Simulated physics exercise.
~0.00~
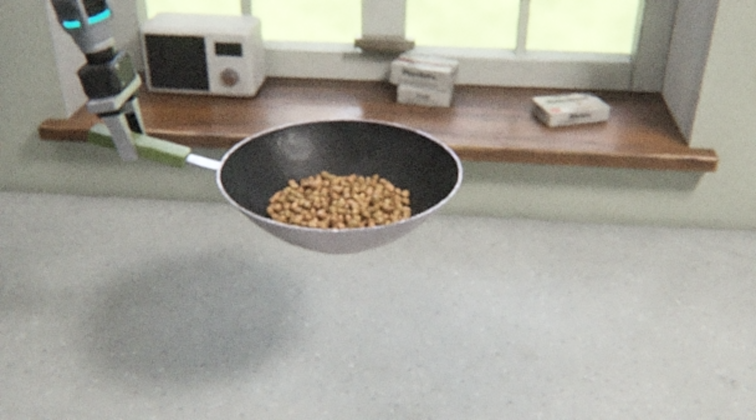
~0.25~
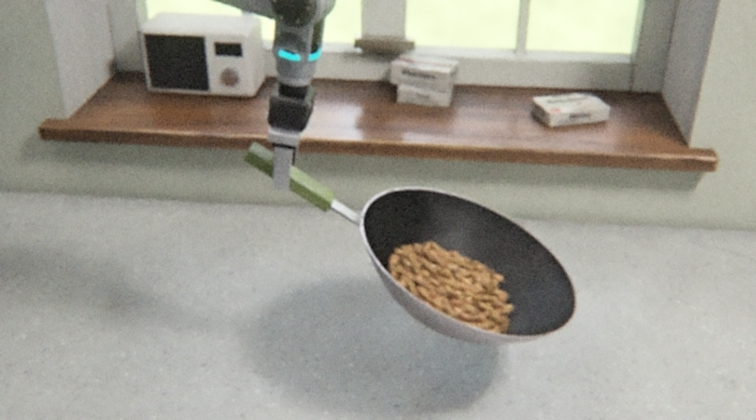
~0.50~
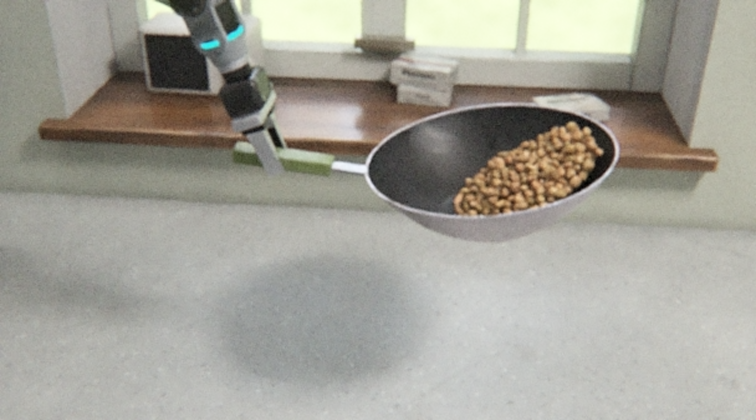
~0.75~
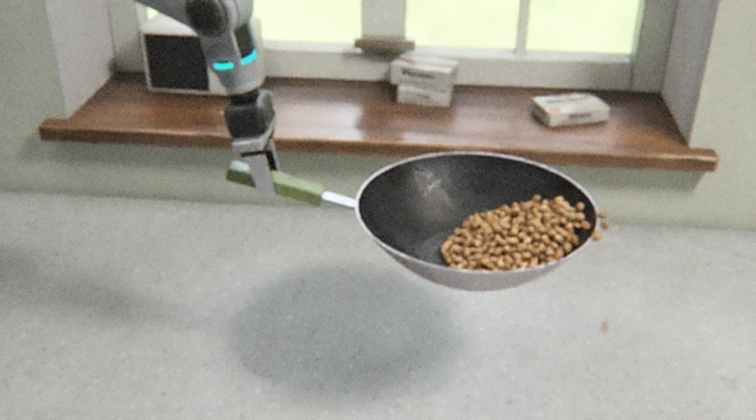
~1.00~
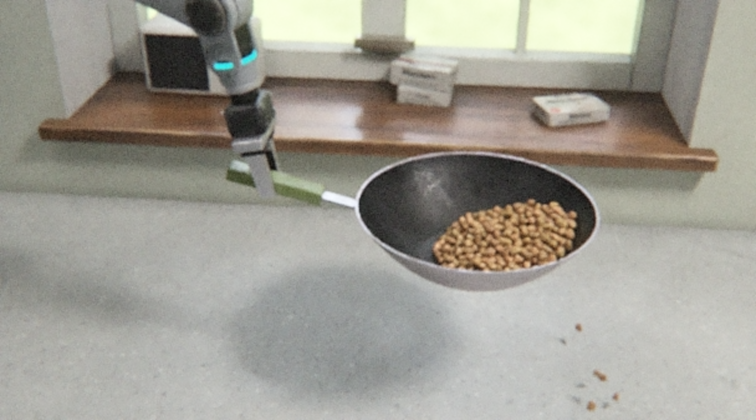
Above a grey counter by a window, a robot arm tips and swings a wok of beans rightward, spilling a few.
